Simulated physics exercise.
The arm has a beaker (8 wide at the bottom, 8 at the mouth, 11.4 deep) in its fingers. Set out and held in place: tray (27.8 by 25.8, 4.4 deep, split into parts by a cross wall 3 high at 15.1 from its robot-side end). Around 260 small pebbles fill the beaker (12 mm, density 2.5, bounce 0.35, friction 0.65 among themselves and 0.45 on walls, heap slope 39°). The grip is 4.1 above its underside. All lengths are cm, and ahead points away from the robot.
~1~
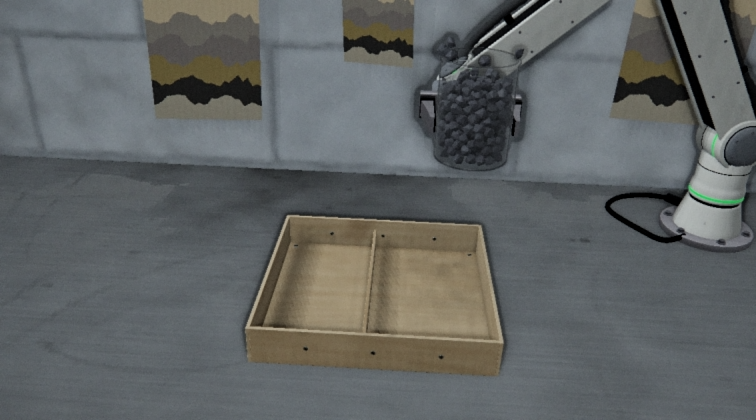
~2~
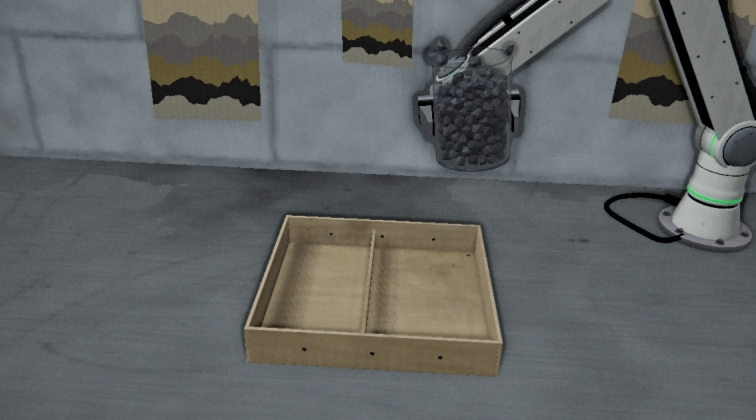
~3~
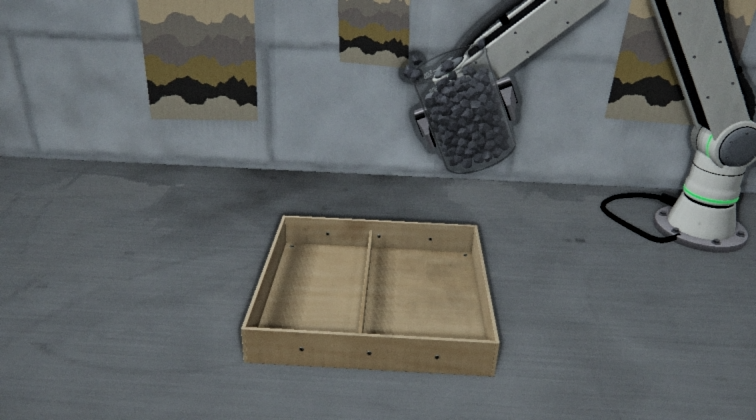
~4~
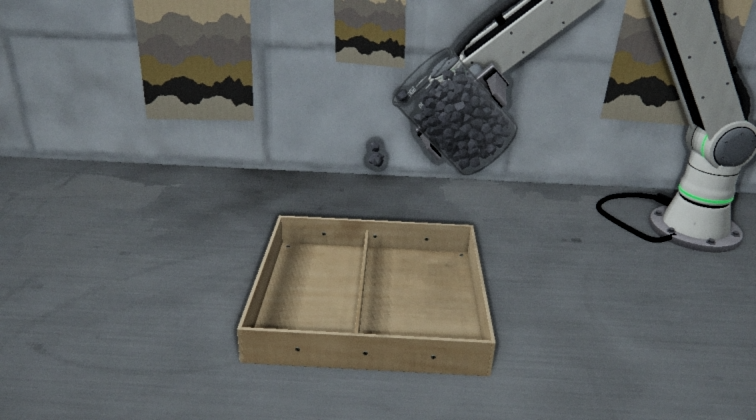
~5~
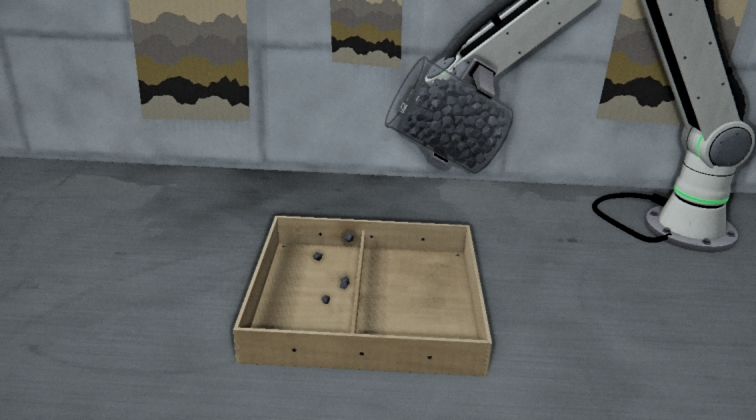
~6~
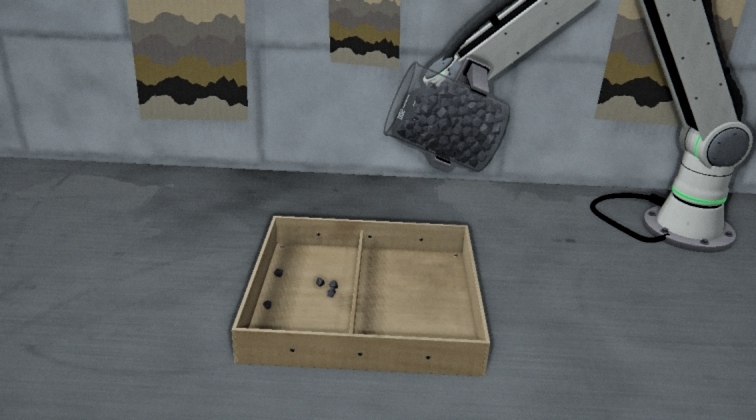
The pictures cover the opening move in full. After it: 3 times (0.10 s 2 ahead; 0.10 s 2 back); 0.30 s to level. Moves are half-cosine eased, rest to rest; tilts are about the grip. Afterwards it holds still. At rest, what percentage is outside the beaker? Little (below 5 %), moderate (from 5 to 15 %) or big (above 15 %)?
Answer: Moderate; from 5 to 15 % of the small pebbles finish outside the beaker.
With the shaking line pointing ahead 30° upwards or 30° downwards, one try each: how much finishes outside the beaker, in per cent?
Some 15 and 5 per cent.
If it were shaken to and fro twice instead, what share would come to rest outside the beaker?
In that case some 5 per cent.
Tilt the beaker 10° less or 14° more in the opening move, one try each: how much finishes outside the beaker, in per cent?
About 5 and 30 per cent.
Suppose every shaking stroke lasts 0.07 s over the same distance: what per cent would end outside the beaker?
In that case some 20 per cent.
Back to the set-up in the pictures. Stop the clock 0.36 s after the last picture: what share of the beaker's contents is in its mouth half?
About 45 per cent.
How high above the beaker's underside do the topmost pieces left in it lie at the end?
Roughly 10.0 cm.
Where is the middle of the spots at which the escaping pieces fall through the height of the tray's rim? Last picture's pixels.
Around (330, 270).
Then, 0.36 s on, tilted 69° forward, highest piece 28 above the table; 244 in the beaker, 8 in the far-side part, 3 in flight or on a rim.
Then, 0.72 s on, tilted 45° forward, highest piece 29 above the table; 234 in the beaker, 17 in the far-side part, 1 in the robot-side part, 3 in flight or on a rim.
Then, 1.10 s on, level, highest piece 31 above the table; 234 in the beaker, 19 in the far-side part, 2 in the robot-side part.
Then, 2.15 s on, level, highest piece 31 above the table; 234 in the beaker, 19 in the far-side part, 2 in the robot-side part.
In the end, 234 in the beaker, 19 in the far-side part, 2 in the robot-side part. That is 8 % outside the beaker.
